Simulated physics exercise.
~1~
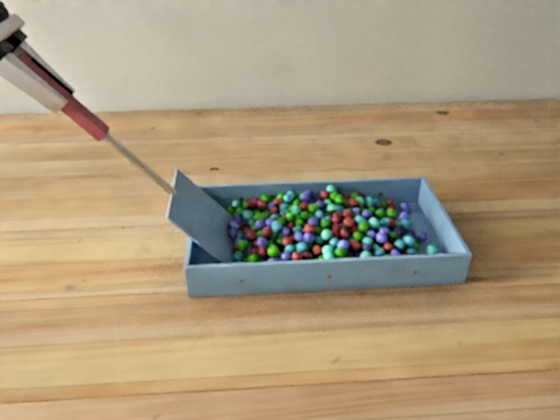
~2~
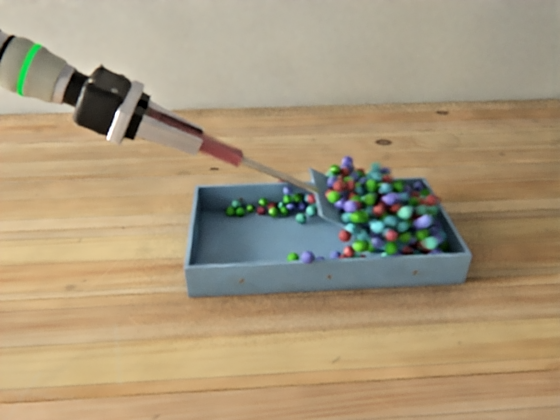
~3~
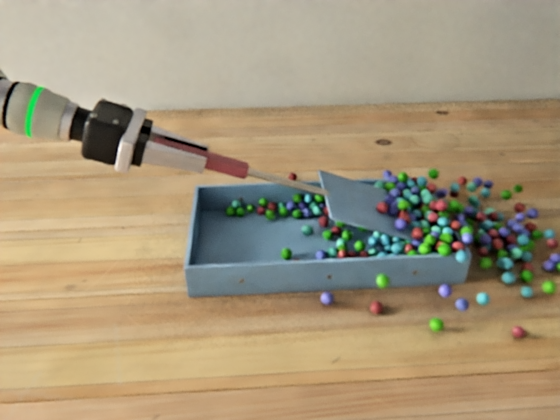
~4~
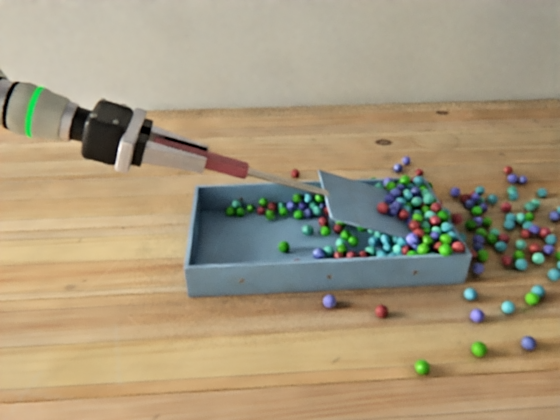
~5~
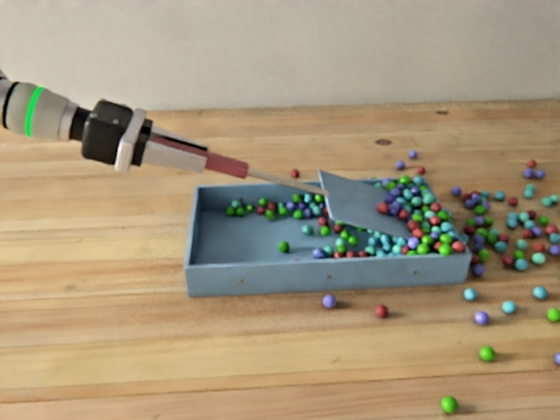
At the start, a robot arm holds a flat grey turner at the left end of a blue-grey roasting tin, which is filled with small round sweets in green, red, purple and turquoise on a wooden table. The turner sweeps right, pushing the sweets into a tall heap at the far end and leaving a few behind. It then tilts flatter and rises slightly as many sweets spill over the right end and front of the tin. The arm stops, and loose sweets roll outward across the table. Finally, most remain in the tin, with others scattered mainly to the right.
